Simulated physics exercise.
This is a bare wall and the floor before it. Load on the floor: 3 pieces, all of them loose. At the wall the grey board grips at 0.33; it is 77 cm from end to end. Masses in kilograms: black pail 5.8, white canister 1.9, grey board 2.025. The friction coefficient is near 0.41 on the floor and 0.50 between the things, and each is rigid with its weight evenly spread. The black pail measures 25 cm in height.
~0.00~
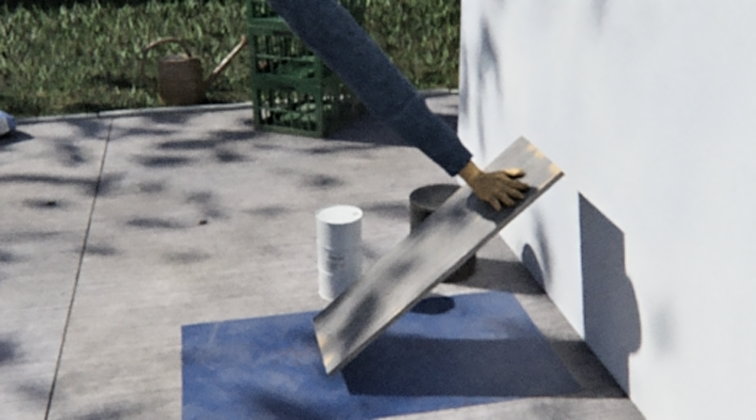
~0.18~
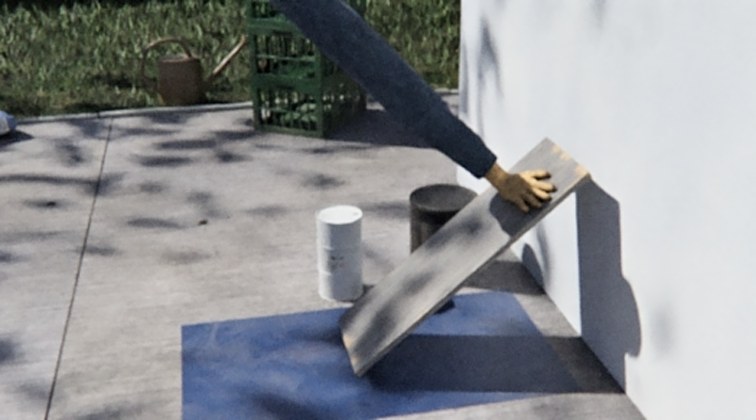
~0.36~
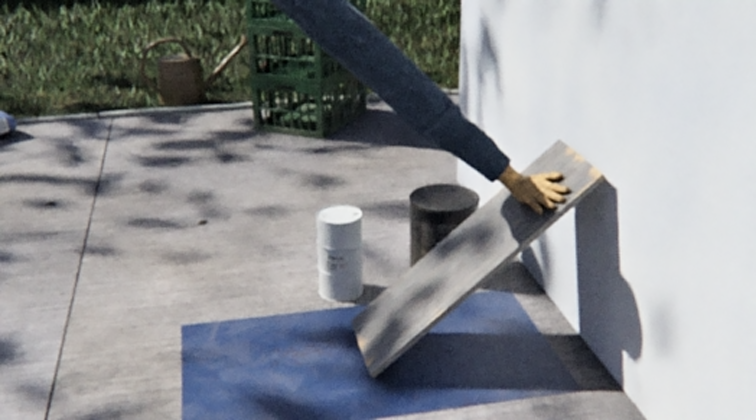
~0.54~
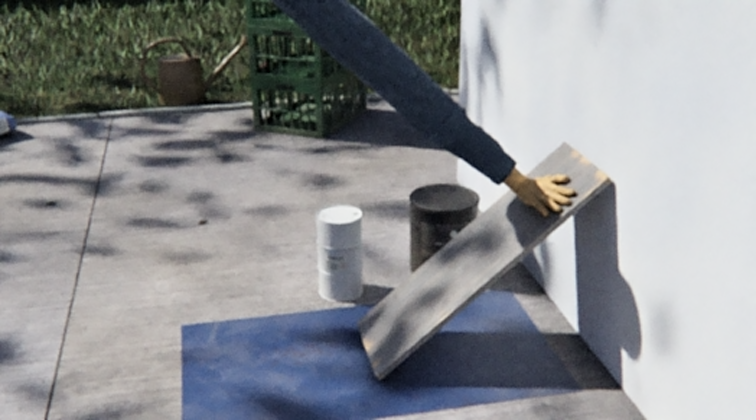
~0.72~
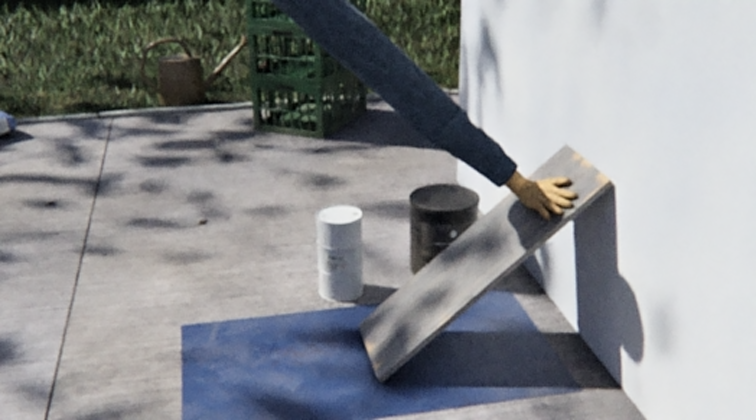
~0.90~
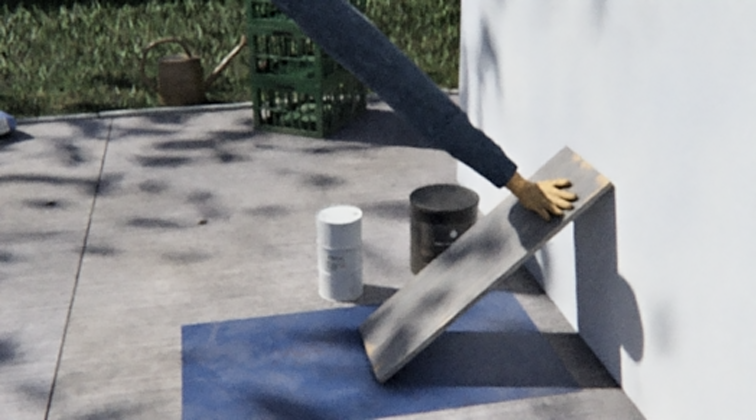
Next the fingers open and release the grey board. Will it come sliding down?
Yes, it slides down.
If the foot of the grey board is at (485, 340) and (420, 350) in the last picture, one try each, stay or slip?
For the first case, it rests firmly; for the second case, it rests firmly.
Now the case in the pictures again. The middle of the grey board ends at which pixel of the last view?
Look near (440, 345) in the last picture.
After 1.30 s, grey board sunk by 9° near (464, 279).
After 1.40 s, grey board sunk by 19° near (453, 300).
After 1.50 s, grey board sunk by 37° near (441, 338).
At rest (2.2 s), tipped over on the floor, grey board; the other 2 in place, give or take 10 cm. Seen from the same camera at the end, grey board near (440, 345). The board gives way.
